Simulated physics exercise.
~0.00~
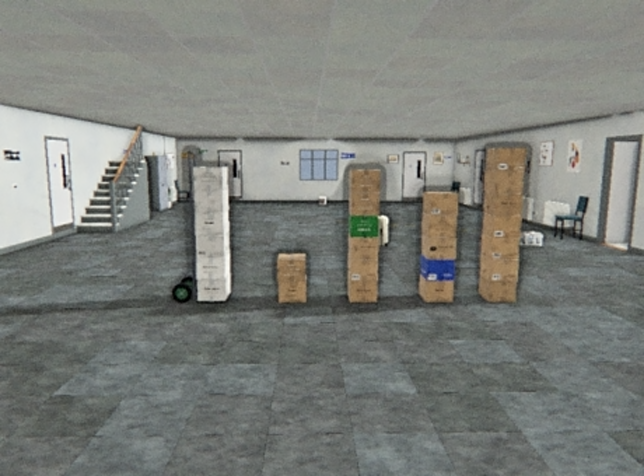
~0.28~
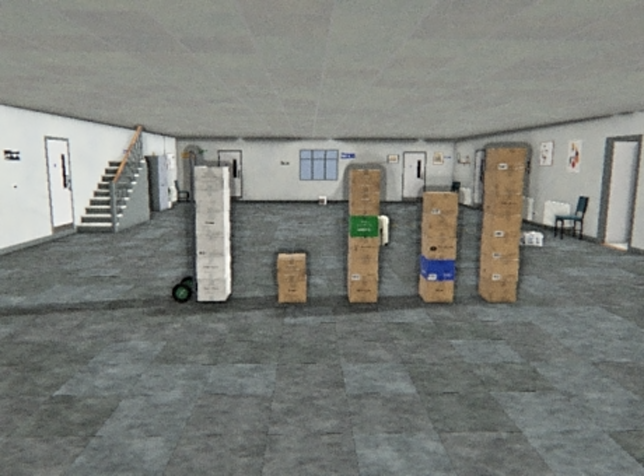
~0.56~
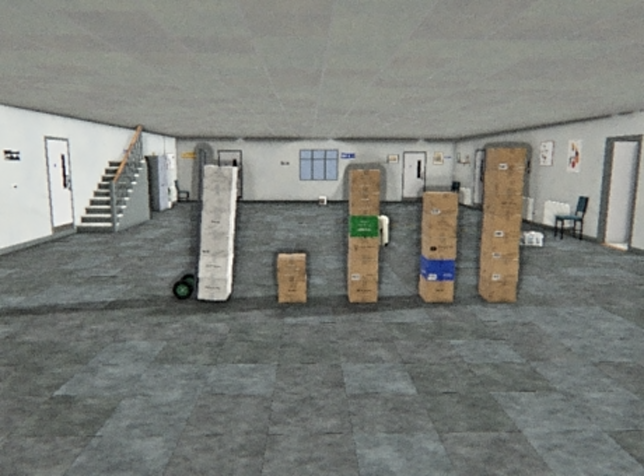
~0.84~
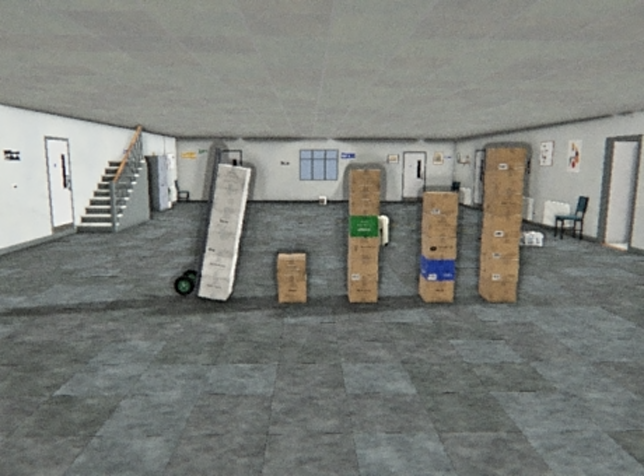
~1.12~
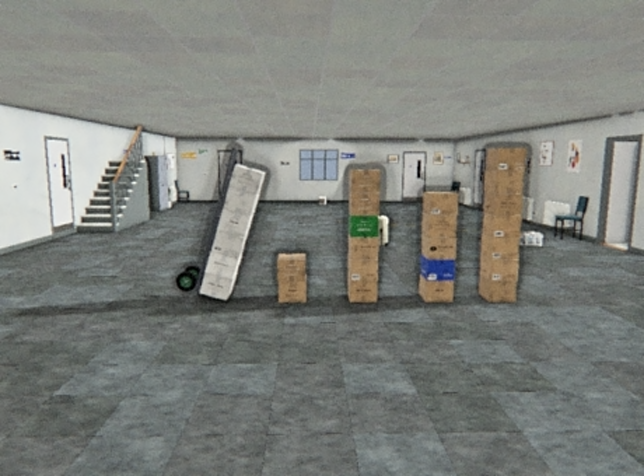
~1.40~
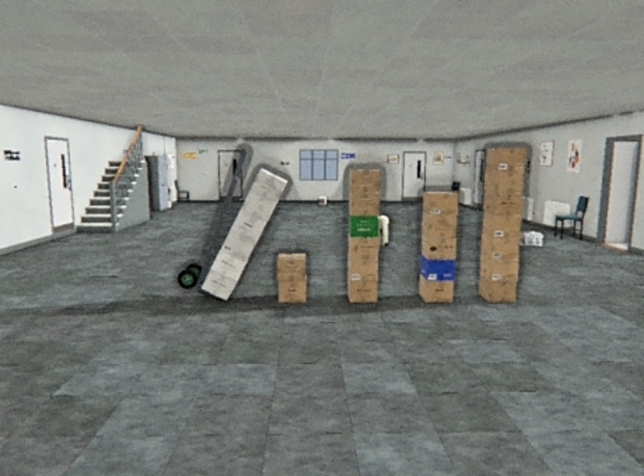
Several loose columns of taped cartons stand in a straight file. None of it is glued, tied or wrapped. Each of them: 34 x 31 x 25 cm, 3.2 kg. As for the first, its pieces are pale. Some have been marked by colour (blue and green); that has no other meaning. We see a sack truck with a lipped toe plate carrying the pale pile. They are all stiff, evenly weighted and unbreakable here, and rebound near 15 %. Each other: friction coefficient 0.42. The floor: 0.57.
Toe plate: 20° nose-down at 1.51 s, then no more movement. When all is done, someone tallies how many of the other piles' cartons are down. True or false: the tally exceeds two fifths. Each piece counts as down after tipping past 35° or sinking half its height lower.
False.
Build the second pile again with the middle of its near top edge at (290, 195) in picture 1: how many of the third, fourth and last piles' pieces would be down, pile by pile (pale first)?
Then third 6, fourth 4, last 7.
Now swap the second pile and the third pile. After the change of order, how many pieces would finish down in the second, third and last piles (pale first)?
After the swap, the second pile would have 6 down, the third 1 and the last 0.
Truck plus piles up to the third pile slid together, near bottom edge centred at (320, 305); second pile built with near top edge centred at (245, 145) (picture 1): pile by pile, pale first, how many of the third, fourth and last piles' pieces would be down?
Pile by pile that makes third 6, fourth 4, last 7.
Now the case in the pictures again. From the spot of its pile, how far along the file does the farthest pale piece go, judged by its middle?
Something like 140 cm along the file.
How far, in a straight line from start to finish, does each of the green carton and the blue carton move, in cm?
Approx. distance from start in cm - green 10, blue 0.
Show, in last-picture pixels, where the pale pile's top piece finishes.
It ends up centred around (335, 287) in the last view.
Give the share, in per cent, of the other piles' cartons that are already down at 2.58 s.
0 %.
Around 1.52 s, 1 of the pale pile down; none of the 20 other cartons down.
Around 1.70 s, 6 of the pale pile down; none of the 20 other cartons down.
Around 1.94 s, 6 of the pale pile down; none of the 20 other cartons down, 5 disturbed; green carton displaced 9 cm.
Finally (3.5 s), 6 of the pale pile down; none of the 20 other cartons down, 4 disturbed; green carton displaced 7 cm; blue carton unmoved. That is 0 per cent. Seen by the last camera, middles, green carton near (369, 225), blue carton near (437, 267).
